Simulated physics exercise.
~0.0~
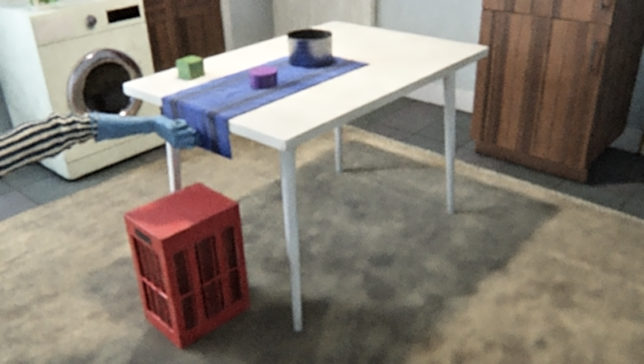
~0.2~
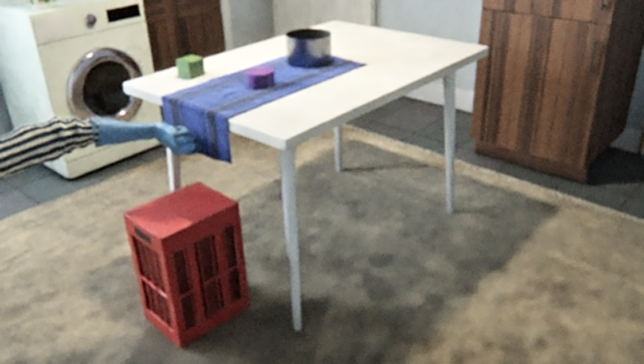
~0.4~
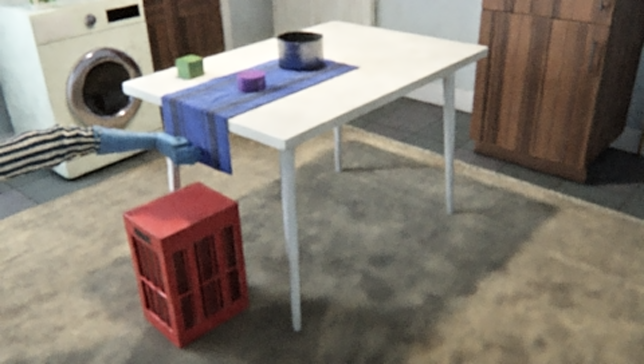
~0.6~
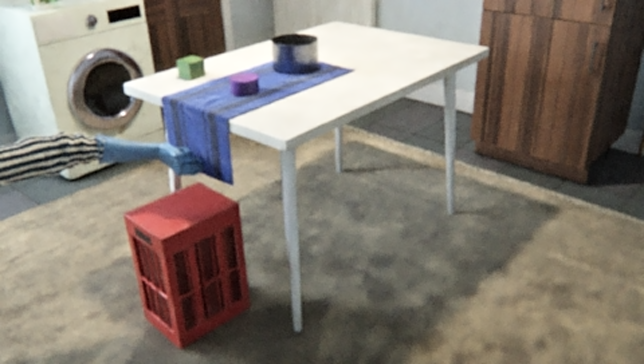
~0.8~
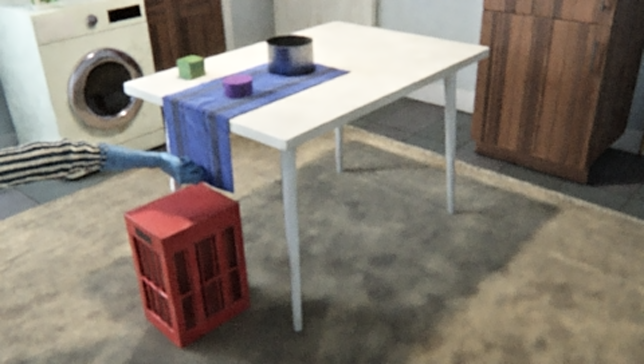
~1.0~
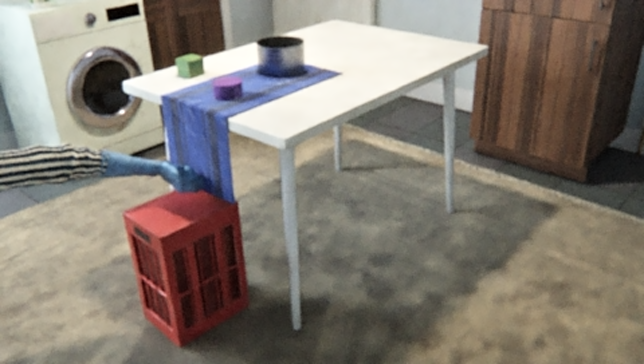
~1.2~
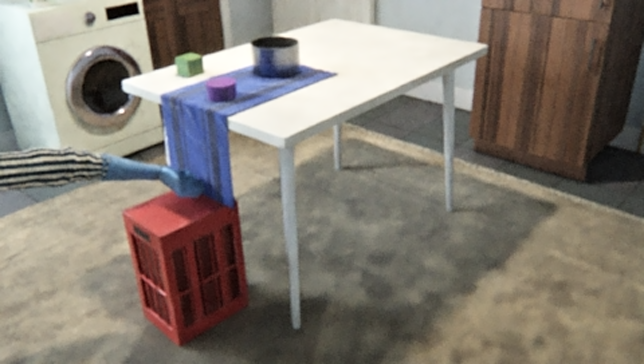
A gloved hand draws the blue cloth down to the red crate, carrying tub and pot along.
